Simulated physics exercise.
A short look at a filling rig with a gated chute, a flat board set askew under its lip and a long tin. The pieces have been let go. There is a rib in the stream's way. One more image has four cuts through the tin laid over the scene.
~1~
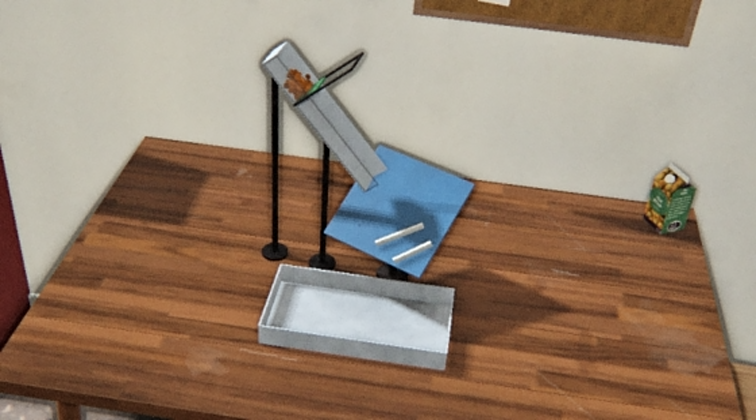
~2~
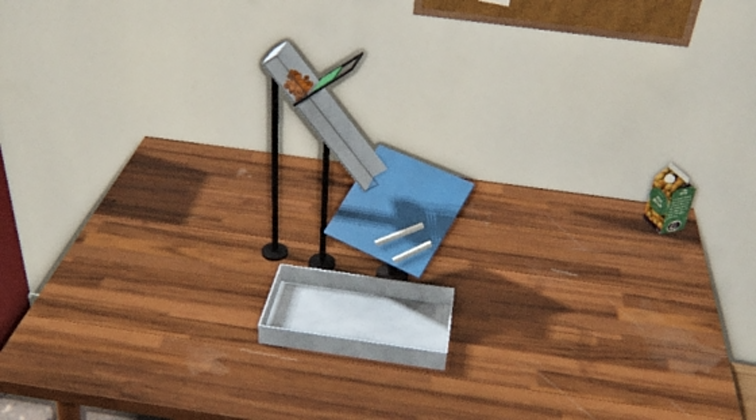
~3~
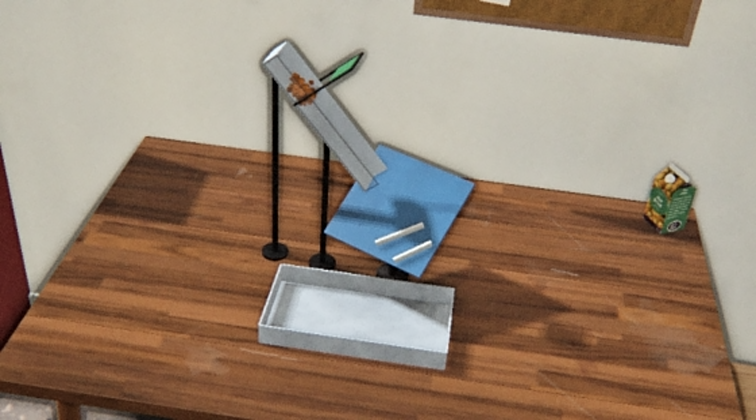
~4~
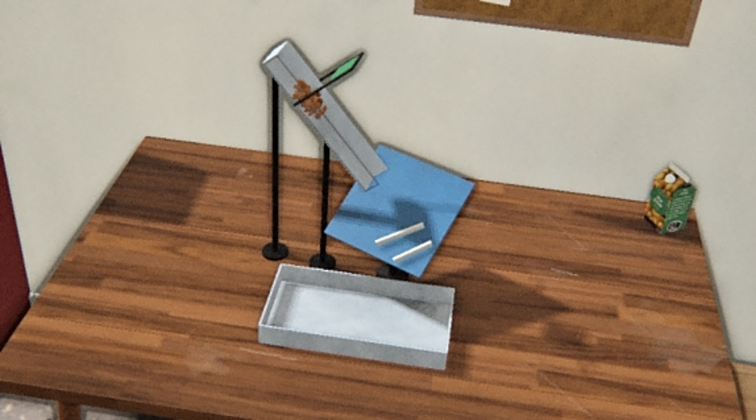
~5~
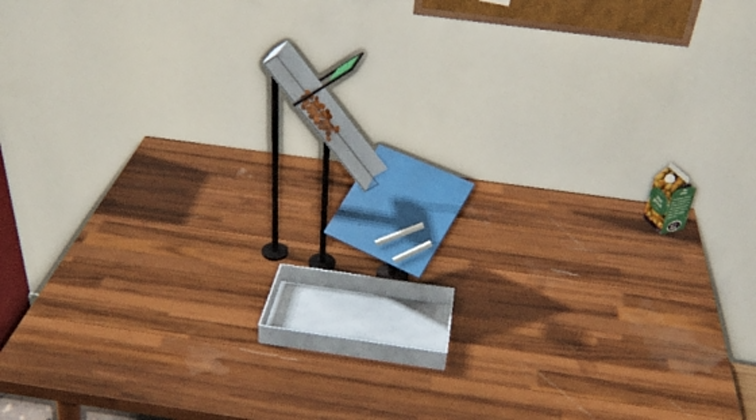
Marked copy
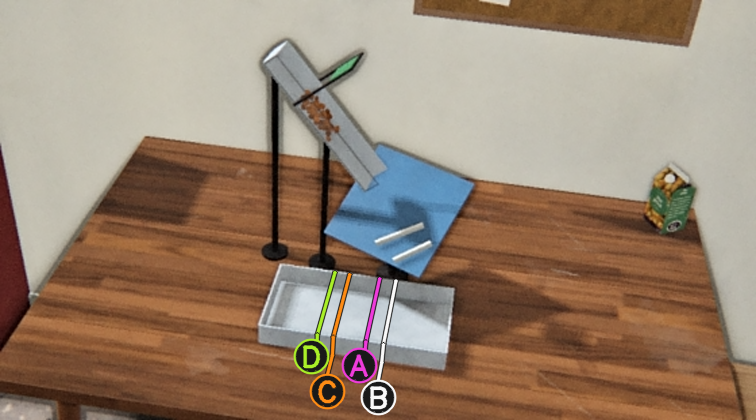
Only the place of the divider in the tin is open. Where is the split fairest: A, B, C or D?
I would pick line C.
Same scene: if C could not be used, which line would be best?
It is D.
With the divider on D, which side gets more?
The right side.
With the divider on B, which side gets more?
Left.
On the marked copy, line A crosses the front rim at (366, 341); line B crosses the front rim at (383, 343); line C crosses the front rim at (333, 336); line D crosses the front rim at (317, 334).
With A, of what is caught, every piece on the left of the divider, not one piece on the right.
With B, of what is caught, every piece on the left of the divider, not one piece on the right.
With C, of what is caught, roughly half on the left of the divider, roughly half on the right.
With D, of what is caught, roughly a quarter on the left of the divider, the larger part on the right.
